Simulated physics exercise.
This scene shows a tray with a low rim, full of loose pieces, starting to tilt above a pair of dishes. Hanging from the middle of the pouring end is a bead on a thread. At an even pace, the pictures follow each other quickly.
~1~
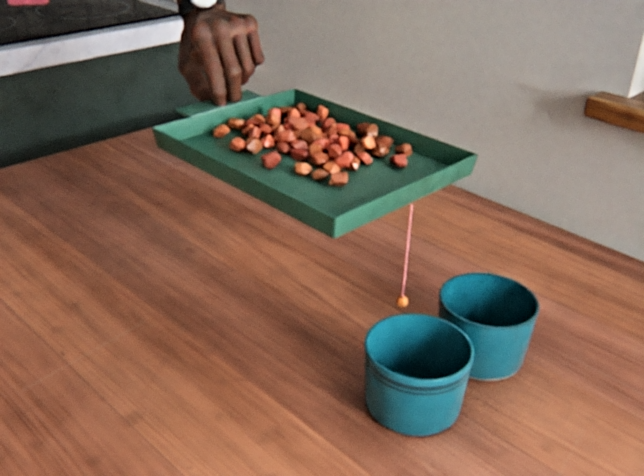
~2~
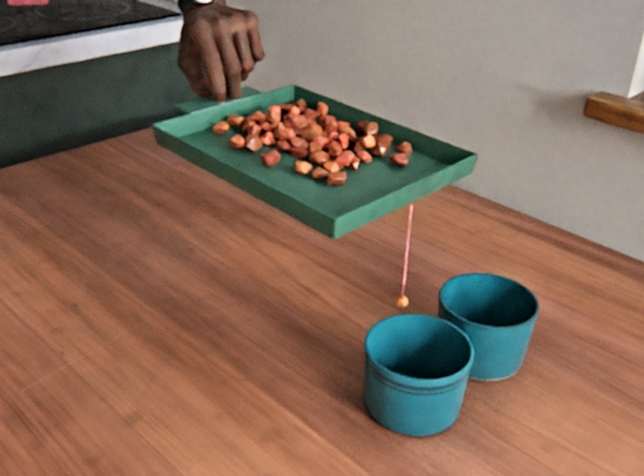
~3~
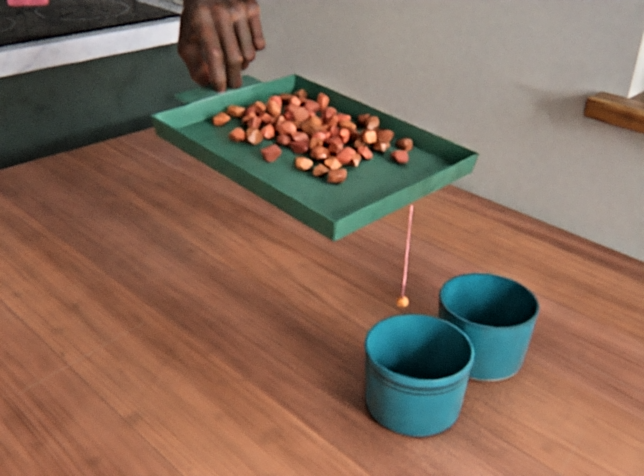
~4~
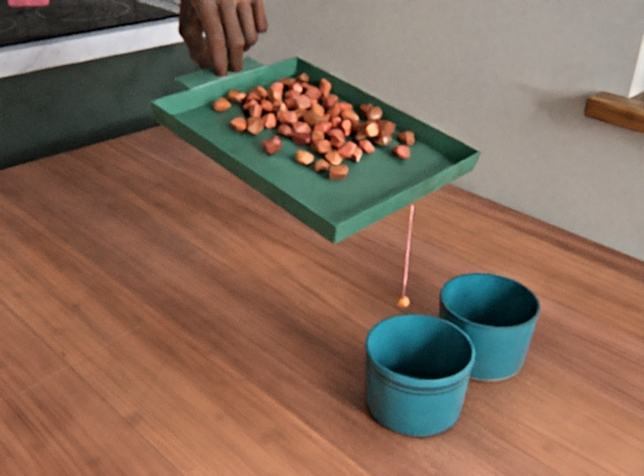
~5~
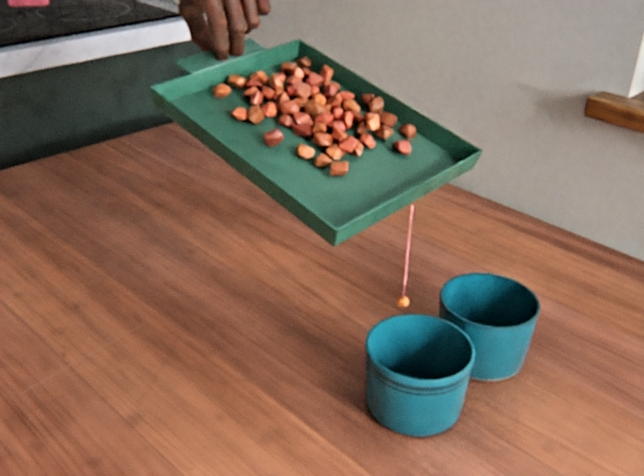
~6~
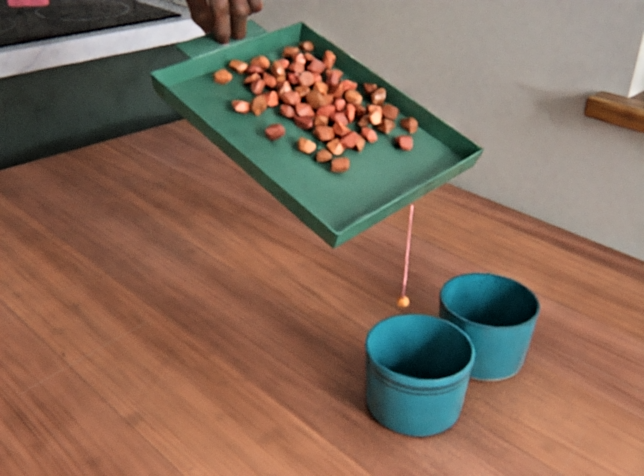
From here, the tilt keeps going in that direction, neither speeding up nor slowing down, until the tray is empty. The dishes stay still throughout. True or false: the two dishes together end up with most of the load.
False.
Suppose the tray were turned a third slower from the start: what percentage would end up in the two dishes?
Around 40 in every hundred.
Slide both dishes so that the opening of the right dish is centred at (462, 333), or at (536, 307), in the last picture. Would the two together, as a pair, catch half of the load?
First shift, a majority share; second shift, a minority share.
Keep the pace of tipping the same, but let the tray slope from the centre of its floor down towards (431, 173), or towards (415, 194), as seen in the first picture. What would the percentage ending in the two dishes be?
I'd say roughly 50 percent with the first slope, 80 percent with the other.
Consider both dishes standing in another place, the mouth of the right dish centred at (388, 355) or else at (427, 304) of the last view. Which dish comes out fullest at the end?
The first time it's the right member, the second time the left member.
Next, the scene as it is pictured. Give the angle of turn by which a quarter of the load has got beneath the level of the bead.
Roughly 75 degrees of turn.
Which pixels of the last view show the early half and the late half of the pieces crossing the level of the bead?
I'd put it at roughly (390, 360), and after that at roughly (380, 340).
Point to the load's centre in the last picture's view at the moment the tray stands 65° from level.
Around (379, 197).
Just after the last frame, tray tipped steeply; the larger part on the tray; about a tenth in the air.
A moment on, tray tipped past a quarter turn; roughly a quarter on the tray; roughly a quarter in the left dish; roughly half outside both; about a tenth in the air.
Further on, tray tipped past a quarter turn; roughly a third in the left dish; roughly two thirds outside both.
When it is over, tray tipped past a quarter turn; roughly a third in the left dish; not one in the right dish; roughly two thirds outside both.
